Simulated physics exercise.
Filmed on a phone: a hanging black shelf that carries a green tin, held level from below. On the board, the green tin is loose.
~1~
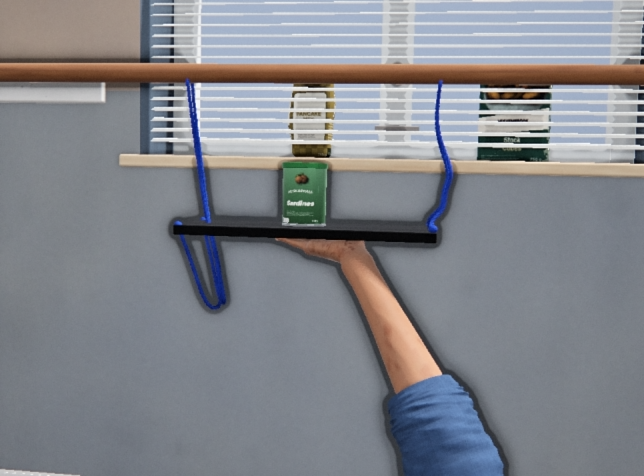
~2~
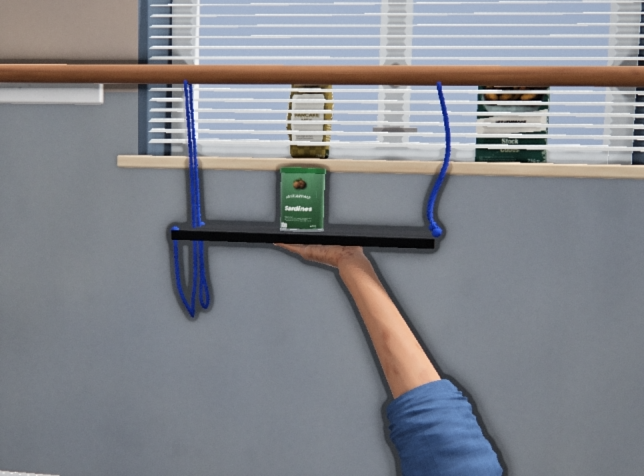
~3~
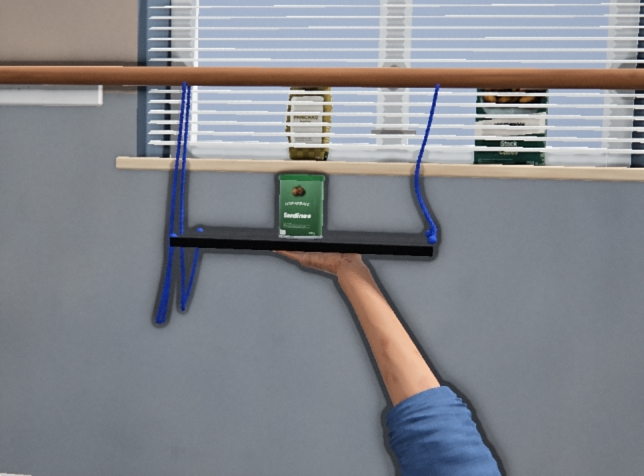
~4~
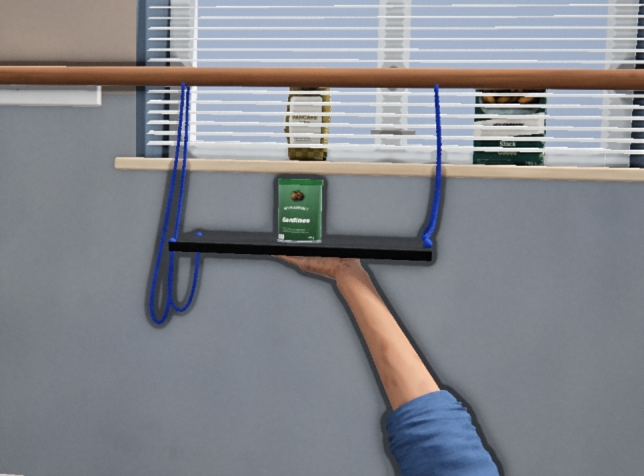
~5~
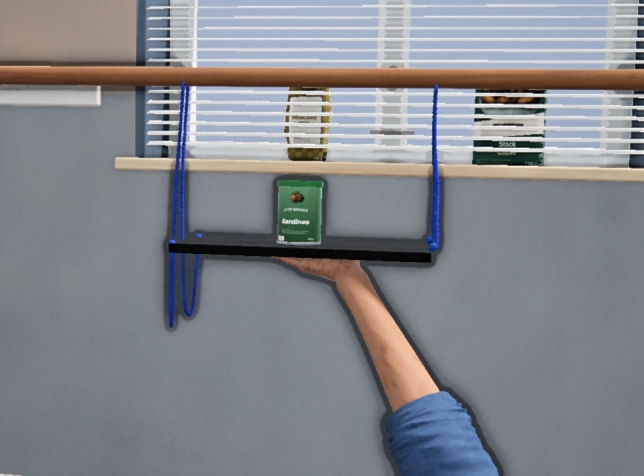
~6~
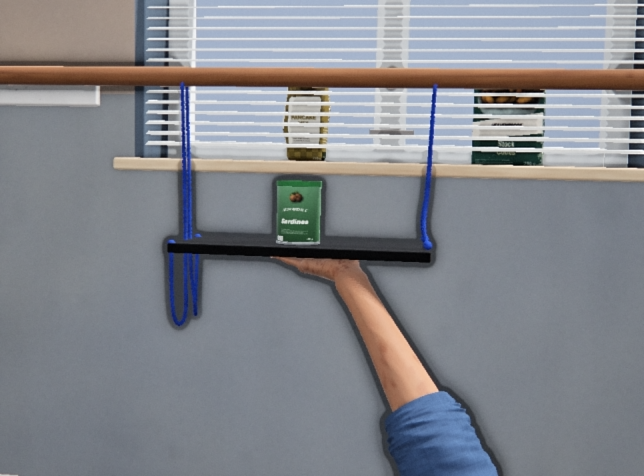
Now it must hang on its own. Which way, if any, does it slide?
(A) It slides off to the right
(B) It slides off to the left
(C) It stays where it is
B.
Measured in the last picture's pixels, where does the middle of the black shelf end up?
Its middle is at (362, 329).
Then, 0.42 s later than the last view, board tipped 39° down to the left; tin falling near (222, 413).
Then, 0.96 s later than the last view, board tipped 57° down to the left; tin on the floor.
Then, 1.50 s later than the last view, board tipped 39° down to the left; tin on the floor.
Finally, board tipped 42° down to the left; tin on the floor. The green tin drops leftwards.
